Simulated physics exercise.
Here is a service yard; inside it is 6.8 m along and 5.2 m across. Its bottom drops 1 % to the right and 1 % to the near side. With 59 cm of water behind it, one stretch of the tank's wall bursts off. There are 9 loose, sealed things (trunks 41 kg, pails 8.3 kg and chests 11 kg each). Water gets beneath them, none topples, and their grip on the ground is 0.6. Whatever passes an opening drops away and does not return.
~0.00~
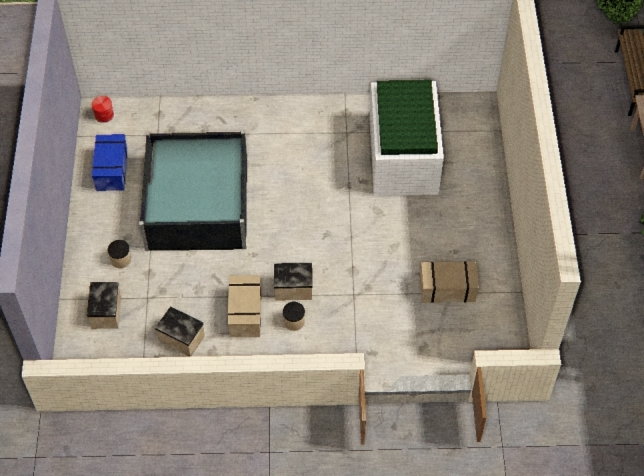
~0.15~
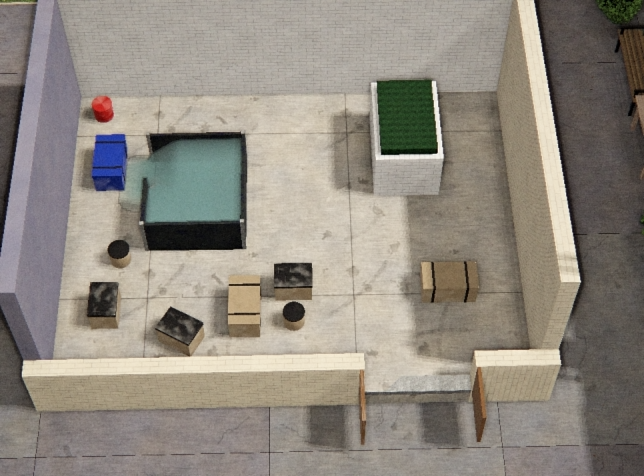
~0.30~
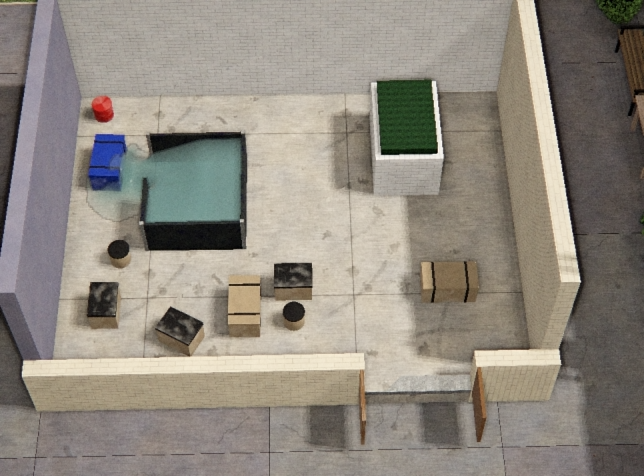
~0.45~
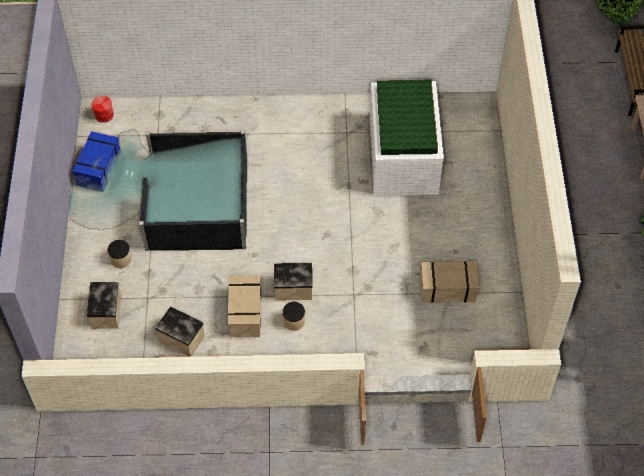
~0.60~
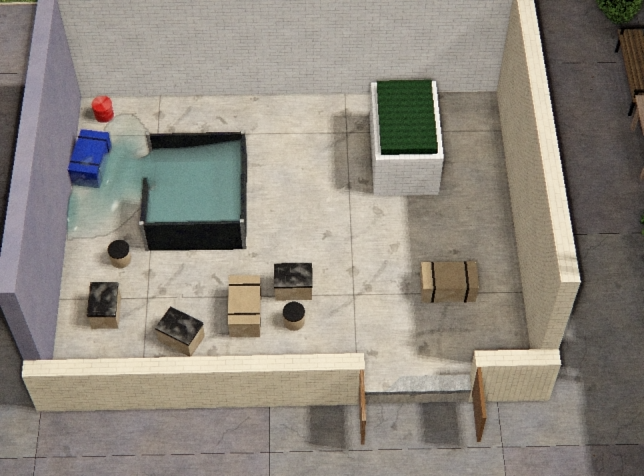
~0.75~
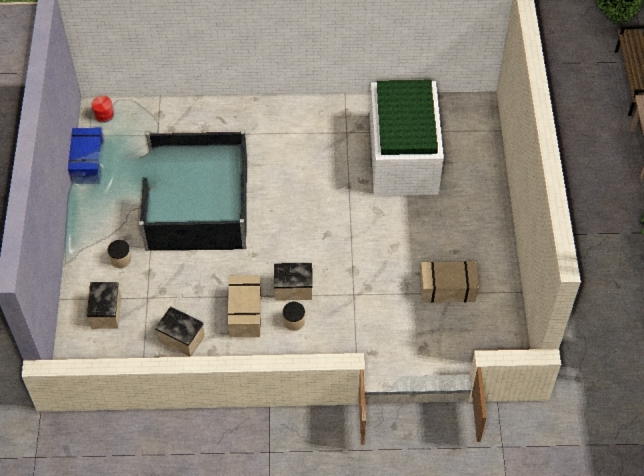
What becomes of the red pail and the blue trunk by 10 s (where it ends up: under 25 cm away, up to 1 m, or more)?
Red pail gets carried off, blue trunk gets carried off.
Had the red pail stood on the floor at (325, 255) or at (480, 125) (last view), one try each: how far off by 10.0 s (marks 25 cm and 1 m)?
In turn: It holds its place; it barely shifts.
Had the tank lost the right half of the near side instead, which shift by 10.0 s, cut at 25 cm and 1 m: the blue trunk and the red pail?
In that case the blue trunk holds its place, the red pail holds its place.
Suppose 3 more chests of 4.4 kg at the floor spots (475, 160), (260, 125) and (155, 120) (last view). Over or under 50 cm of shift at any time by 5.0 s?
In turn: Less, past it, past it.
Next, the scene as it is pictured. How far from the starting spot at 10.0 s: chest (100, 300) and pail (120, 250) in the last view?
In turn: 550 cm, 10 cm.
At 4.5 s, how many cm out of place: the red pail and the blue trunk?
Roughly 250 and 150 cm by then.
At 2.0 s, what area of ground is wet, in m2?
About 9.5 m2.
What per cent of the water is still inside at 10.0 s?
About 94 per cent.
After 2.0 s the red pail is near (113, 91), 0.2 m from its start, afloat; the blue trunk is near (92, 131), 0.5 m from its start, afloat; 0 of 9 are out; 2 afloat.
After 4.5 s the red pail is near (249, 129), 2.4 m from its start, aground; the blue trunk is near (200, 107), 1.6 m from its start, aground; 0 of 9 are out; 1 afloat.
After 7.0 s the red pail is near (249, 129), 2.4 m from its start, aground; the blue trunk is near (200, 107), 1.6 m from its start, aground; 0 of 9 are out; 0 afloat.
After 10.0 s the red pail is near (249, 129), 2.4 m from its start, aground; the blue trunk is near (200, 107), 1.6 m from its start, aground; 0 of 9 are out; 1 afloat.
